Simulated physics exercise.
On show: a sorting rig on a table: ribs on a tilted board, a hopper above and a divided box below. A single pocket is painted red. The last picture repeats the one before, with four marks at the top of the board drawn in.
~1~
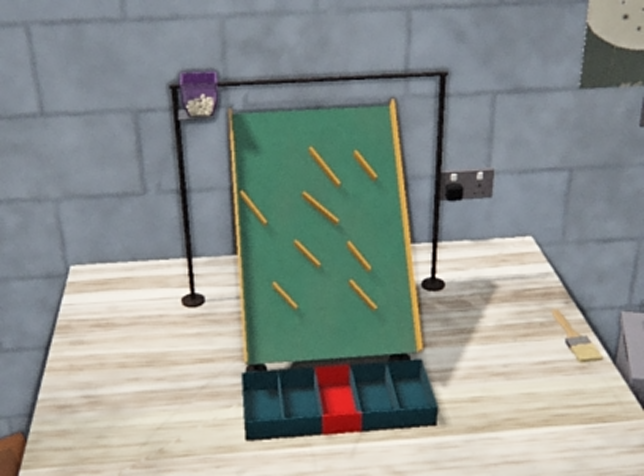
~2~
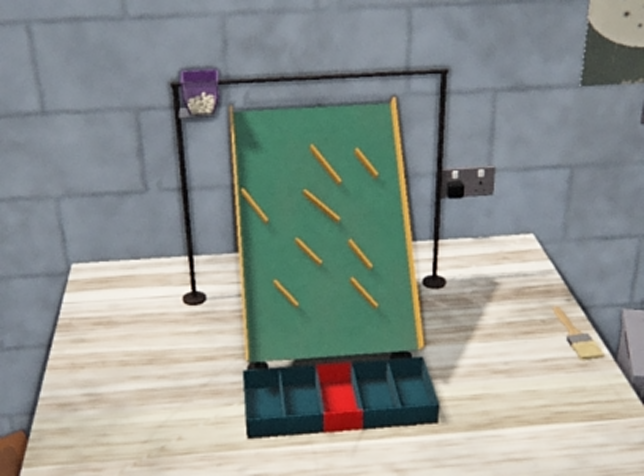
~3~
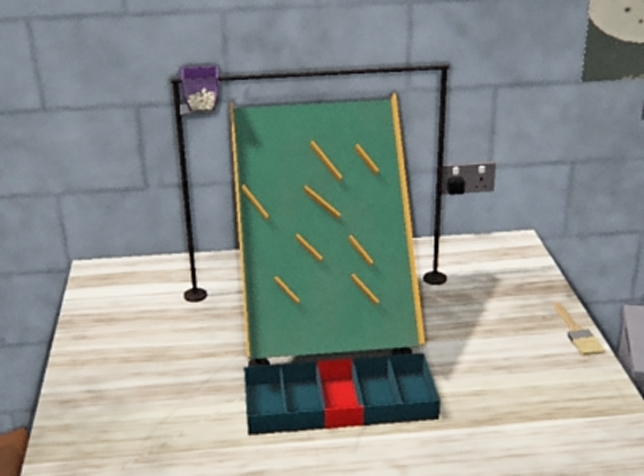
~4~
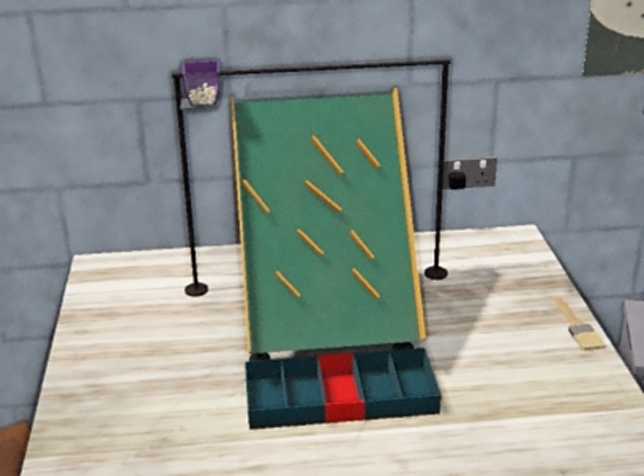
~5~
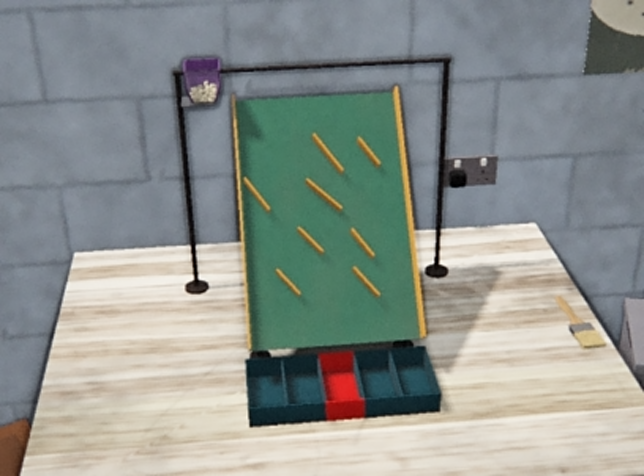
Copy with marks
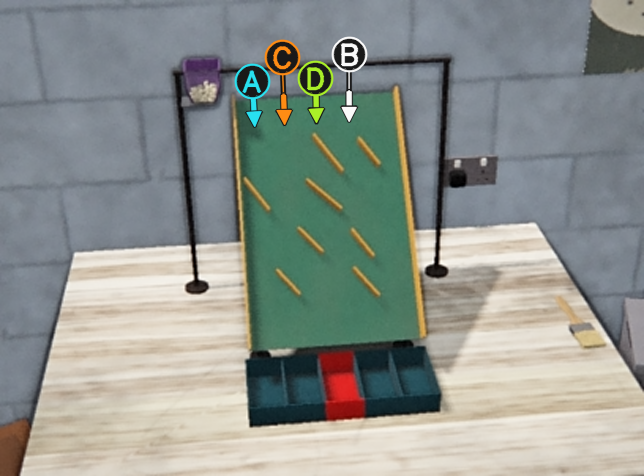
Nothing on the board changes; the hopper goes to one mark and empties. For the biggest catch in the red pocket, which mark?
A works best here.
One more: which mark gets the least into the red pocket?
It is B.
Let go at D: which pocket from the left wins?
The fifth.
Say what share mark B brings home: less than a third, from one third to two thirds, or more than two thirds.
It is less than a third.
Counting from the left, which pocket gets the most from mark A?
The third from the left.
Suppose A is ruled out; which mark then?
Here it is mark C.
On the marked copy, mark A meets the board at (254, 121); mark B meets the board at (349, 116); mark C meets the board at (284, 119); mark D meets the board at (316, 117).
With A, most in the red pocket, about a quarter in other pockets, a stray few held on the board.
With B, none in the red pocket, nearly all in other pockets, a stray few outside the box.
With C, about half in the red pocket, about half in other pockets.
With D, a small part in the red pocket, most in other pockets.
